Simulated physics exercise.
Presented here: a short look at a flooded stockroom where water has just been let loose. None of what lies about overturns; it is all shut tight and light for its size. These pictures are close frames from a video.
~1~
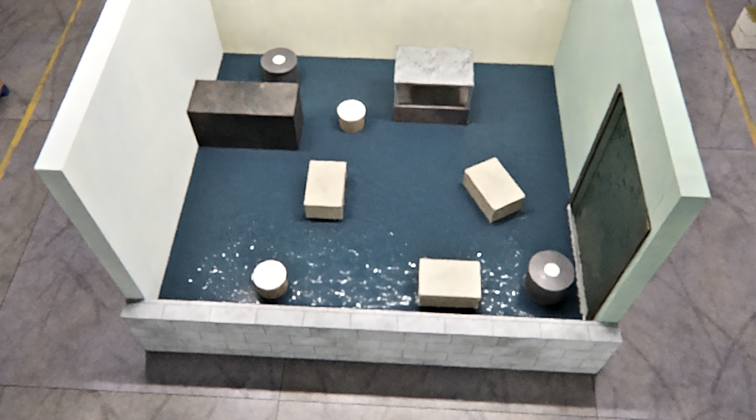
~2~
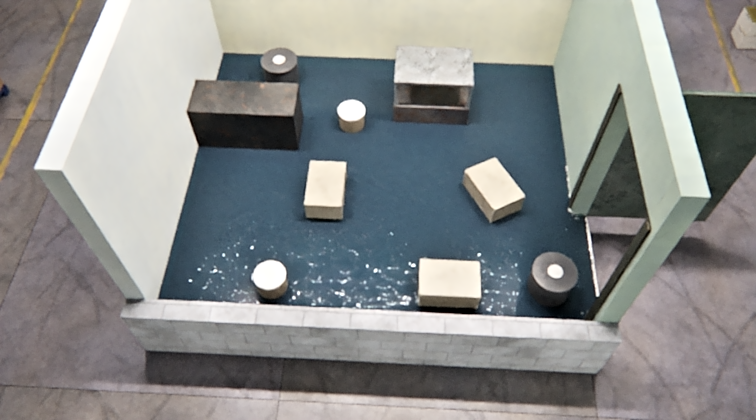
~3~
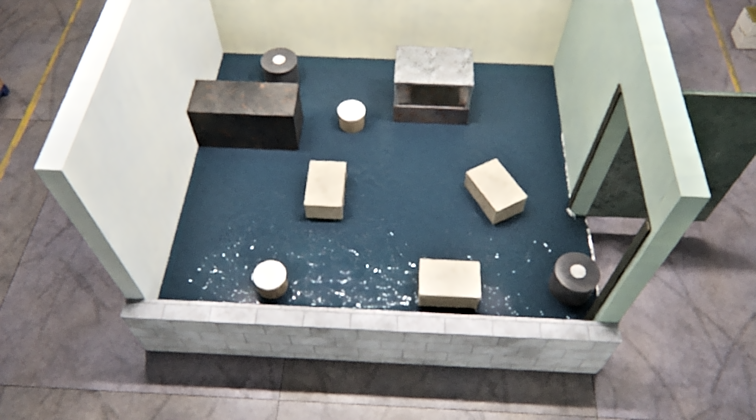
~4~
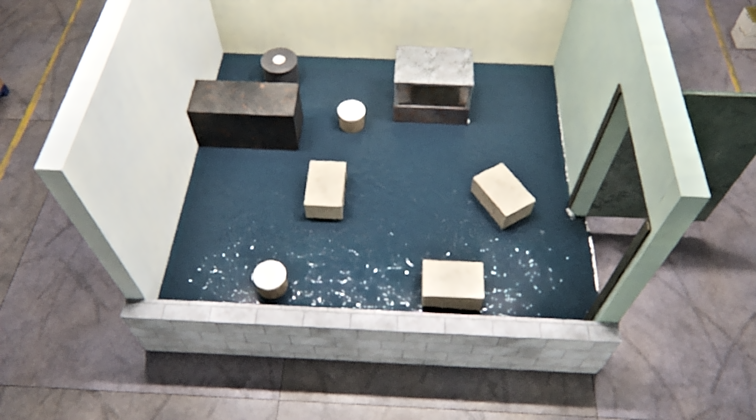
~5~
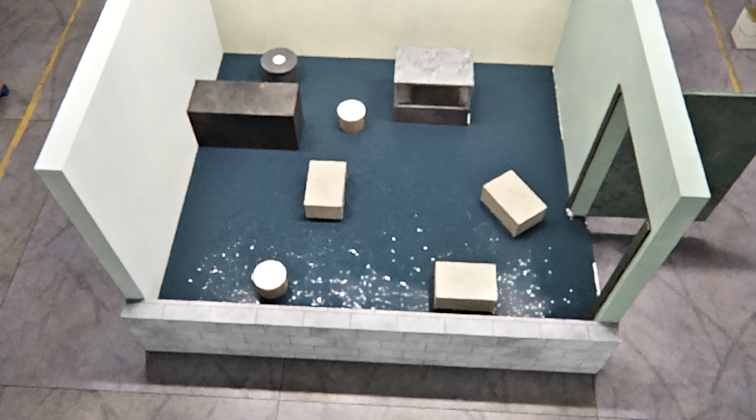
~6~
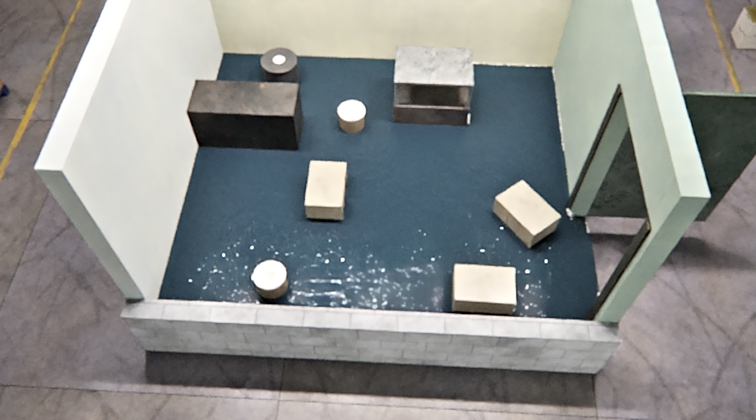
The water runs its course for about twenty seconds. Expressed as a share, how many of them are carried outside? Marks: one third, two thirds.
The share is two thirds or higher.
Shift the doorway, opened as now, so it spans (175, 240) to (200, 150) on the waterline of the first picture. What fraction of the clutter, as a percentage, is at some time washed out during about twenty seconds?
Some 70 per cent of the things, roughly.
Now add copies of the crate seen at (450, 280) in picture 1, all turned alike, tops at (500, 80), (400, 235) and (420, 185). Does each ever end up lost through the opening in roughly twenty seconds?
As listed: Out, yes, out.
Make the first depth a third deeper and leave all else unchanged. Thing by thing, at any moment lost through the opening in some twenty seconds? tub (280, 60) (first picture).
This one does not get out.
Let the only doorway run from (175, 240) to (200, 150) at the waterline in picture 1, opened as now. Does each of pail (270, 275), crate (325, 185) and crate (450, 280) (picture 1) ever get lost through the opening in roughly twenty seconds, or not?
Same order as asked: Exits, exits, exits.
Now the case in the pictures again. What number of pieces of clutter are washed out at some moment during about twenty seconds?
6.
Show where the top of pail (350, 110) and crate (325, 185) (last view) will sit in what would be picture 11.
About (374, 130) and (365, 198).
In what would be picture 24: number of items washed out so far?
I make it 3.
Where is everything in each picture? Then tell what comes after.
In the first frame, a crate at (495, 183), afloat; a crate at (450, 278) floats; 0 of 7 have shifted.
In the second frame, a crate at (495, 183), afloat; a crate at (450, 278) floats; 0 of 7 have shifted.
In the third frame, a crate at (496, 184), afloat; a crate at (450, 278) floats; 1 of 7 have shifted.
In the fourth frame, a crate at (504, 189), afloat, close to its start; a crate at (453, 279), afloat, close to its start; 2 of 7 have shifted.
In the fifth frame, a crate at (515, 196), afloat, close to its start; a crate at (466, 281), afloat, close to its start; 3 of 7 have shifted.
In the sixth frame, a crate at (528, 207) floats, a stride from its start; a crate at (485, 284), afloat, a stride from its start; 3 of 7 have shifted.
A moment on, 2 of 7 are out; 5 afloat.
Next, 3 of 7 are out; 4 afloat.
Later, 5 of 7 are out; 2 afloat.
In the end, 6 of 7 are out; 1 afloat.
